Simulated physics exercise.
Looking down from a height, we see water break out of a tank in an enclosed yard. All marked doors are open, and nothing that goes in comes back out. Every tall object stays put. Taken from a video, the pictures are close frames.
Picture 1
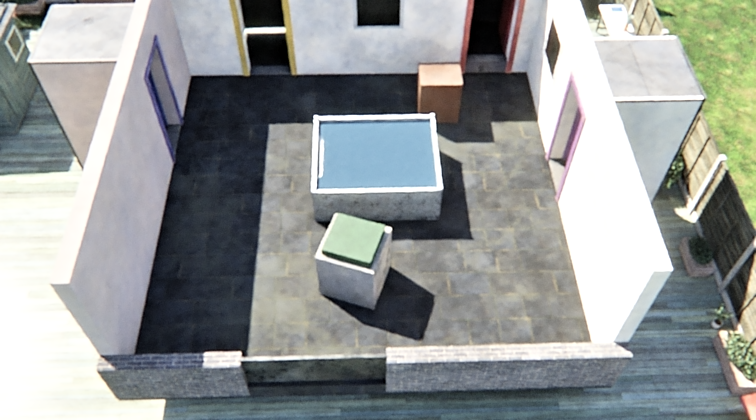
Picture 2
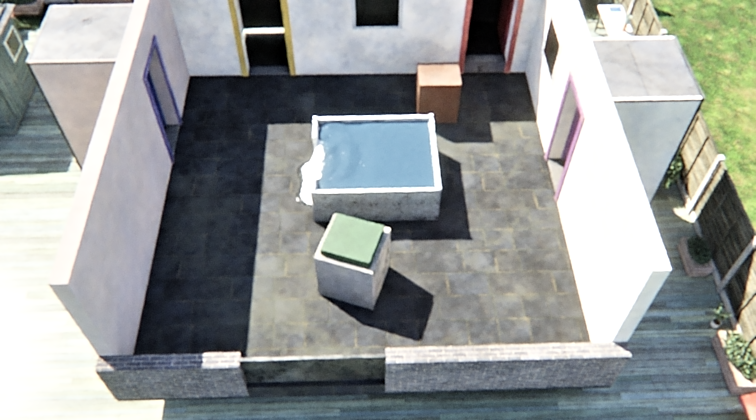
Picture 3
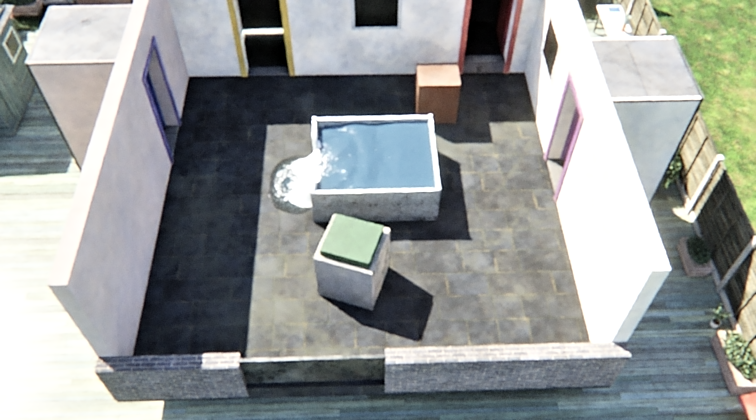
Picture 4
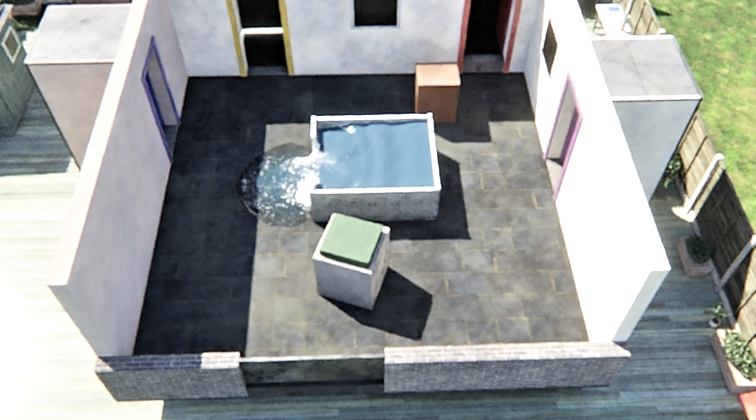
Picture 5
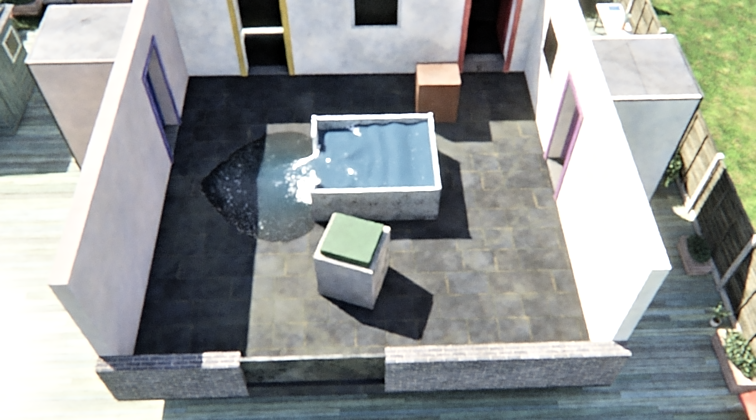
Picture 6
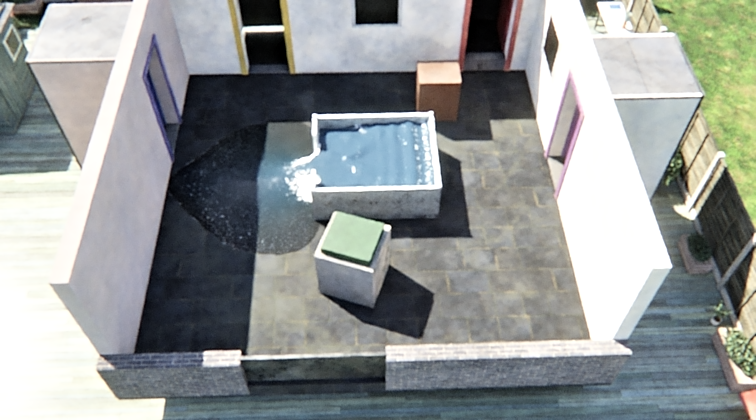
Water breaks out through the left side of a pale rectangular tank in a walled yard, splashing onto the dark paving and spreading leftward in a widening, rounded sheet while ripples cross the surface still inside the tank.
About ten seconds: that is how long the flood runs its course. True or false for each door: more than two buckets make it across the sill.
Red door: False; purple door: False; blue door: True; yellow door: True.
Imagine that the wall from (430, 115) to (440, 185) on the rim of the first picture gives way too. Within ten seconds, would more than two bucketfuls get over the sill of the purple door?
Honestly, the purple door breaks the threshold.
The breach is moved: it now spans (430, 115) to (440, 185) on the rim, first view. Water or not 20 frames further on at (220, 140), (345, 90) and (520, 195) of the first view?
Unwetted, submerged, submerged.
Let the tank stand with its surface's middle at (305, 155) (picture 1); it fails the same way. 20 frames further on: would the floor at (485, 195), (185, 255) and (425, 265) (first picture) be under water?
One after the other: Untouched, reached, untouched.
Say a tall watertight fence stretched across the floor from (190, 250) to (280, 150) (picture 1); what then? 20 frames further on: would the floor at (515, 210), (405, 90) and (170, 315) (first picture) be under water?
Taking the points in order, they are high and dry, inundated and inundated.
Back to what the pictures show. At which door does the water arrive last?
That would be the purple-painted one.
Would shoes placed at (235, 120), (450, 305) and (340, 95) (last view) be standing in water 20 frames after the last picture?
As listed, the points end up soaked, high and dry and high and dry.
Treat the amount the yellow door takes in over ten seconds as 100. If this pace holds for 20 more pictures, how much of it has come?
Working it through, I arrive at 10 %.
A moment on, water covers 25 % of the floor; the red door not reached, the purple door not reached, the blue door under two buckets in, the yellow door not reached.
Next, water covers 30 % of the floor; the red door not reached, the purple door not reached, the blue door far over two buckets in, the yellow door not reached.
Then, water covers 35 % of the floor; the red door not reached, the purple door not reached, the blue door far over two buckets in, the yellow door under two buckets in.
Later, water covers 70 % of the floor; the red door wet at the sill, nothing in, the purple door not reached, the blue door far over two buckets in, the yellow door over two buckets in.
In the end, water covers 90 % of the floor; the red door wet at the sill, nothing in, the purple door wet at the sill, nothing in, the blue door far over two buckets in, the yellow door over two buckets in.
